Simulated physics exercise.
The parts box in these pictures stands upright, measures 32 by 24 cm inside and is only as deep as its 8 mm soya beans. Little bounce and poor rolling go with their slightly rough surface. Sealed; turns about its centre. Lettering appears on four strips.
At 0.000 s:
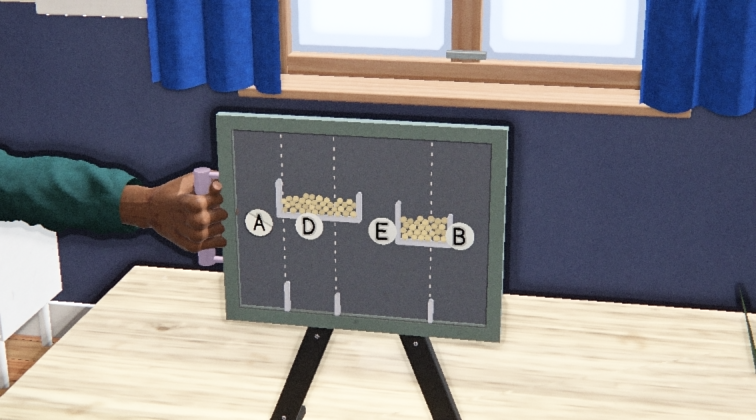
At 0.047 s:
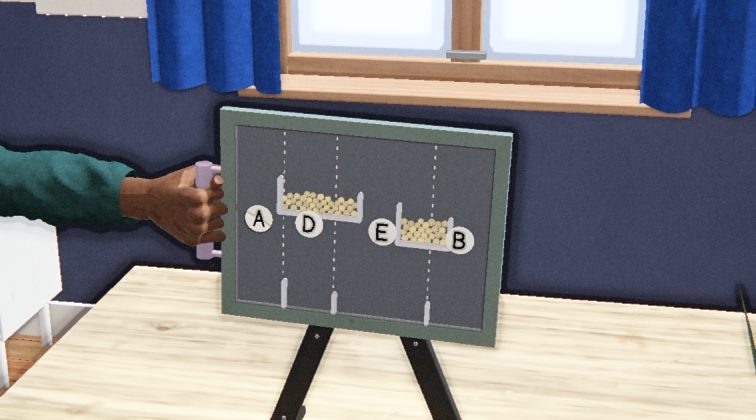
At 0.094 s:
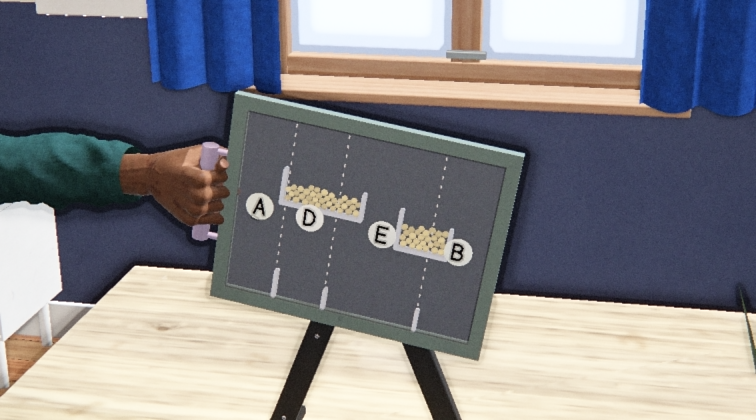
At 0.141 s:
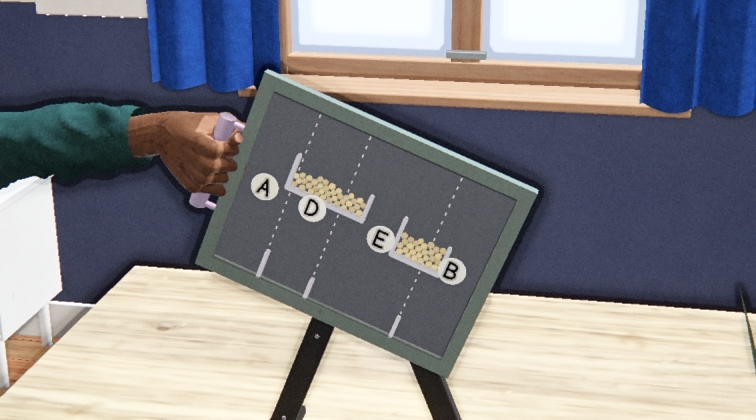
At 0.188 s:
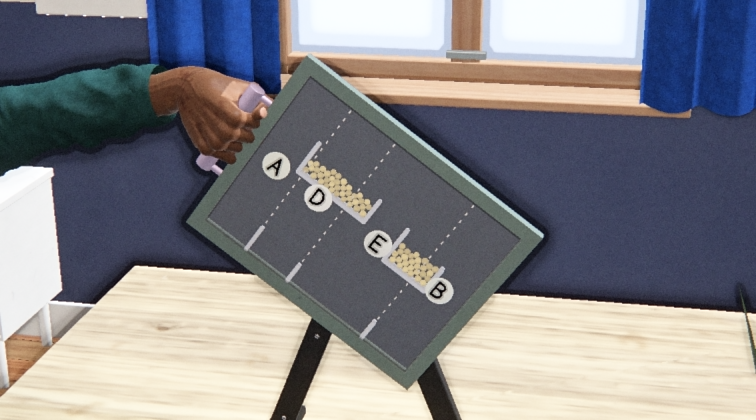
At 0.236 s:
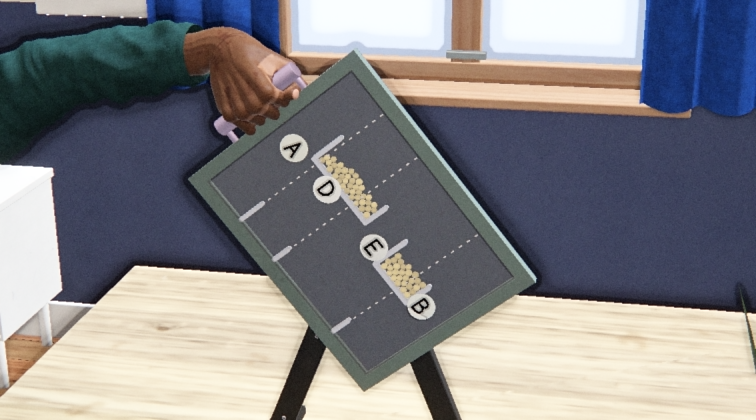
The footage shows a hand gripping a handle on the left of a green-framed dark board, turning it steadily clockwise on its stand, while two open trays of small pale beans and their lettered labels tilt with it.
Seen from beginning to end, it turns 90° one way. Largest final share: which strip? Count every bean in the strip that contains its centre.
Marked B.
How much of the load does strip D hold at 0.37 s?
Around 30 per cent.
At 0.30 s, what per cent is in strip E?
It works out at about 50 percent.
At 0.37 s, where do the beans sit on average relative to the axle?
The middle sits around 2 cm right and 2 cm below.
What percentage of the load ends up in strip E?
The answer is near 20 percent.
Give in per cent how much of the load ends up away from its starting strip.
My reckoning puts it near 65 percent.
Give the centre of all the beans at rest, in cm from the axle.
The middle sits around 5 cm right of it and 11 cm below it.
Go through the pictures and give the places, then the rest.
The first picture shows level; about 60 beans; load centre (363, 216); top bean (306, 196); A (259, 223), B (460, 236), D (309, 226), E (383, 231).
The second picture shows turned 2° clockwise; load centre (363, 216); top bean (307, 194).
The third picture shows turned 10° clockwise; load centre (365, 216); top bean (311, 188); wall ends (417, 311), (325, 290), (277, 271), (286, 169) to (365, 196), (402, 211) to (452, 232).
The fourth picture shows turned 22° clockwise; load centre (368, 218); top bean (303, 175).
The fifth picture shows turned 36° clockwise; load centre (370, 220); top bean (311, 163).
The sixth picture shows turned 51° clockwise; load centre (373, 224); top bean (327, 158); A (294, 148), B (421, 307), D (327, 189), E (374, 248).
After 0.30 s, it stands 71° clockwise; the beans' middle is 2 cm right of and level with the centre; B 15 %, D 35 %, E 50 %.
After 0.37 s, it stands 86° clockwise; the beans' middle is 2 cm right of and 2 cm below the centre; B 20 %, D 30 %, E 55 %.
After 0.43 s, it stands 90° clockwise; the beans' middle is 3 cm right of and 3 cm below the centre; B 25 %, D 15 %, E 60 %.
All still by 1.5 s, it stands 90° clockwise; A 0 %, B 75 %, D 5 %, E 20 %.
